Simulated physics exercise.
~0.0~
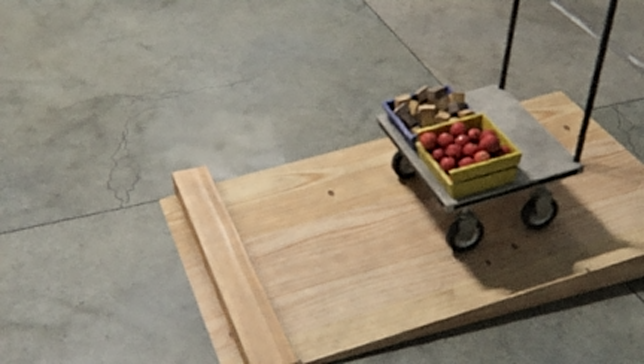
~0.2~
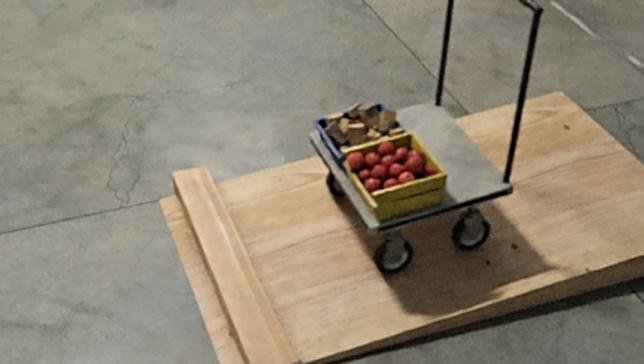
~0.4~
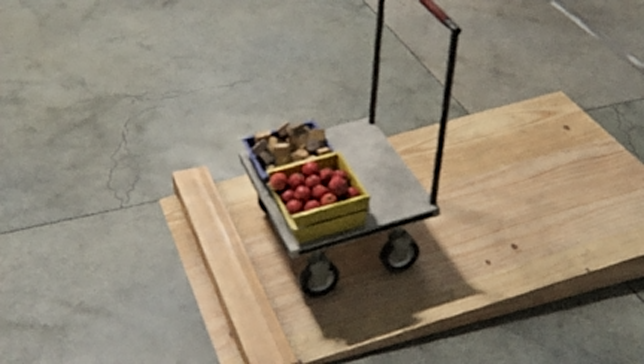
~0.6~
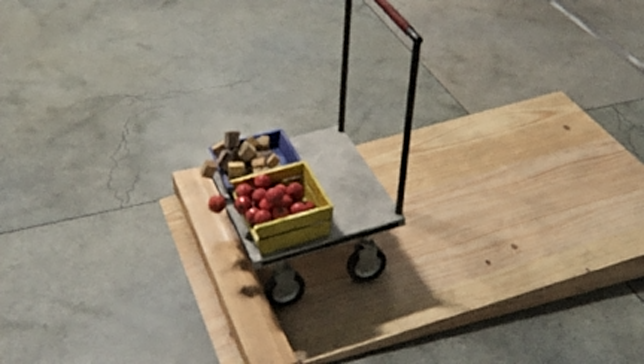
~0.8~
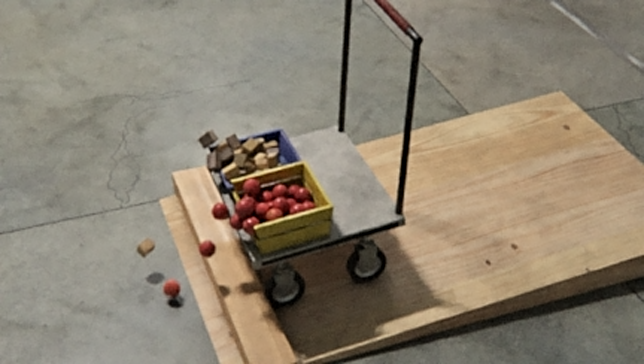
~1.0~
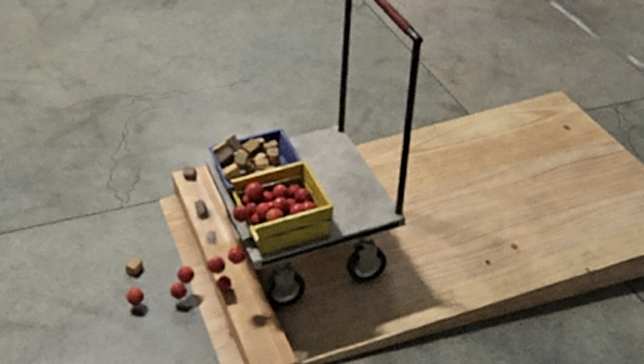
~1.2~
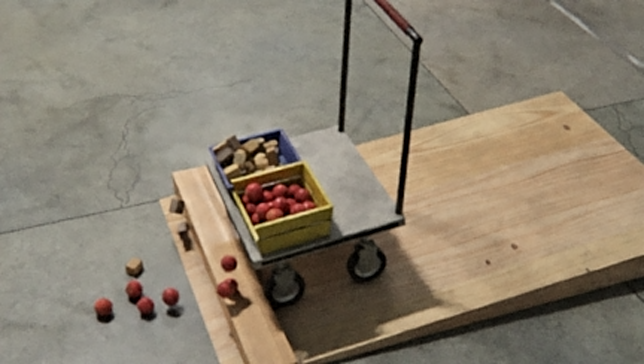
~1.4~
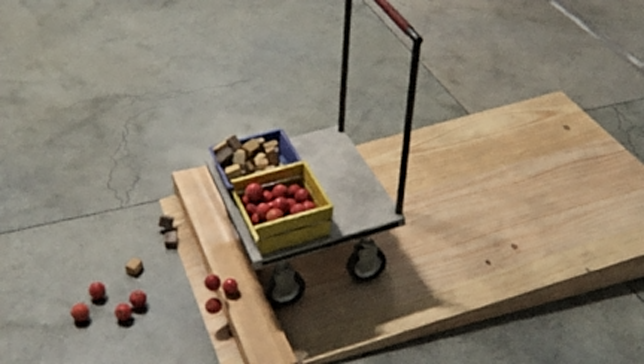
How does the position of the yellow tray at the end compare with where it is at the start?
At the start the yellow tray is high on the ramp toward the right, and at the end it is farther left and lower down, close to the low step.
